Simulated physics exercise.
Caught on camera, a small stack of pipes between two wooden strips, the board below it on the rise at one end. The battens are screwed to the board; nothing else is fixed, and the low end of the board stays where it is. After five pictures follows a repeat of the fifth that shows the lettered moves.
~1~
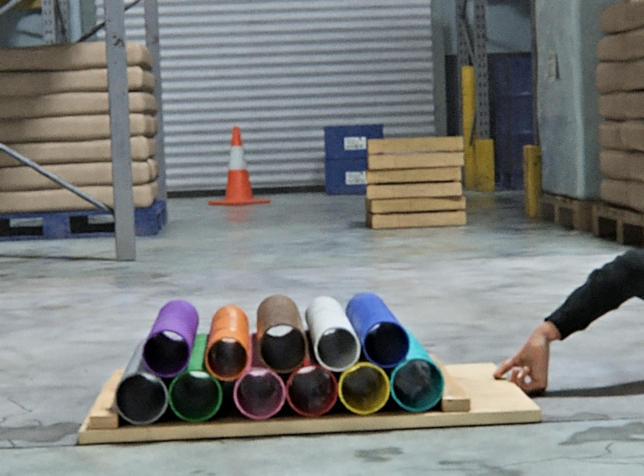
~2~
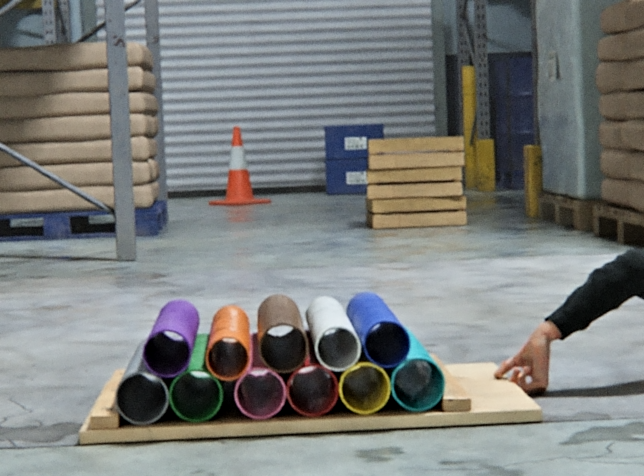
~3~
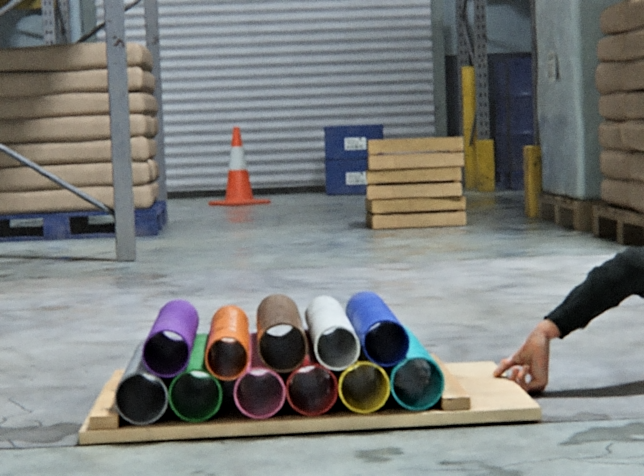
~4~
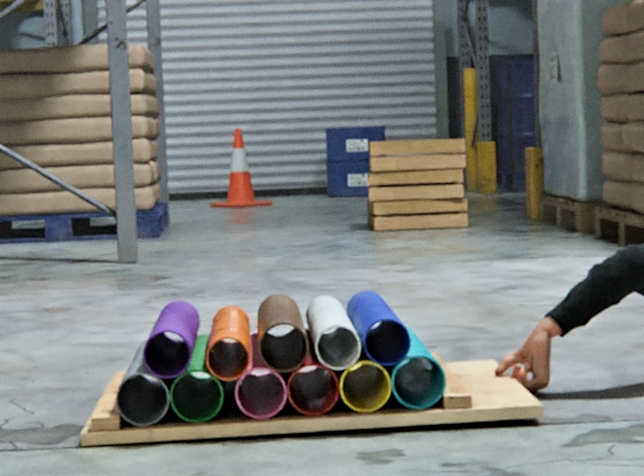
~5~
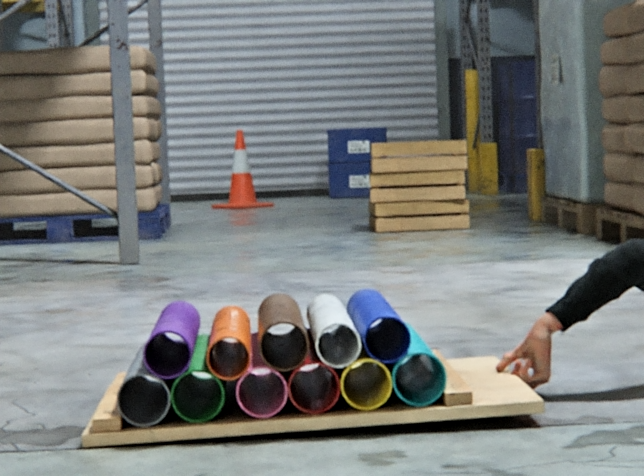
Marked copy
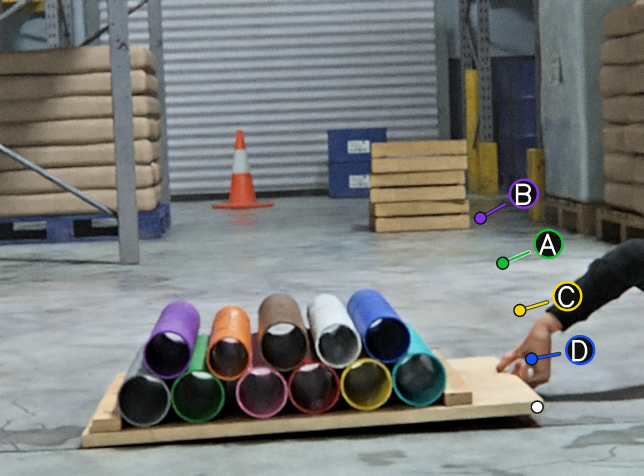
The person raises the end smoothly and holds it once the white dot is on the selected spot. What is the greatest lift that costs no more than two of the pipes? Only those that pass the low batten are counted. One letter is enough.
No higher than B.
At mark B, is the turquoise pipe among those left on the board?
The turquoise pipe: Yes.
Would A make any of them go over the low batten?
No.
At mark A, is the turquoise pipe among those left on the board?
Yes.
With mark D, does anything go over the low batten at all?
At D: No.
On the marked copy, A at (503, 263); B at (480, 218); C at (520, 310); D at (531, 359); the white dot at (537, 407).
Following B. Soon after the start, board at 16°.
Later, board at 27°.
In the end, board at 27°, none over the low batten.
As for the rest, A none over the low batten; C none over the low batten; D none over the low batten.
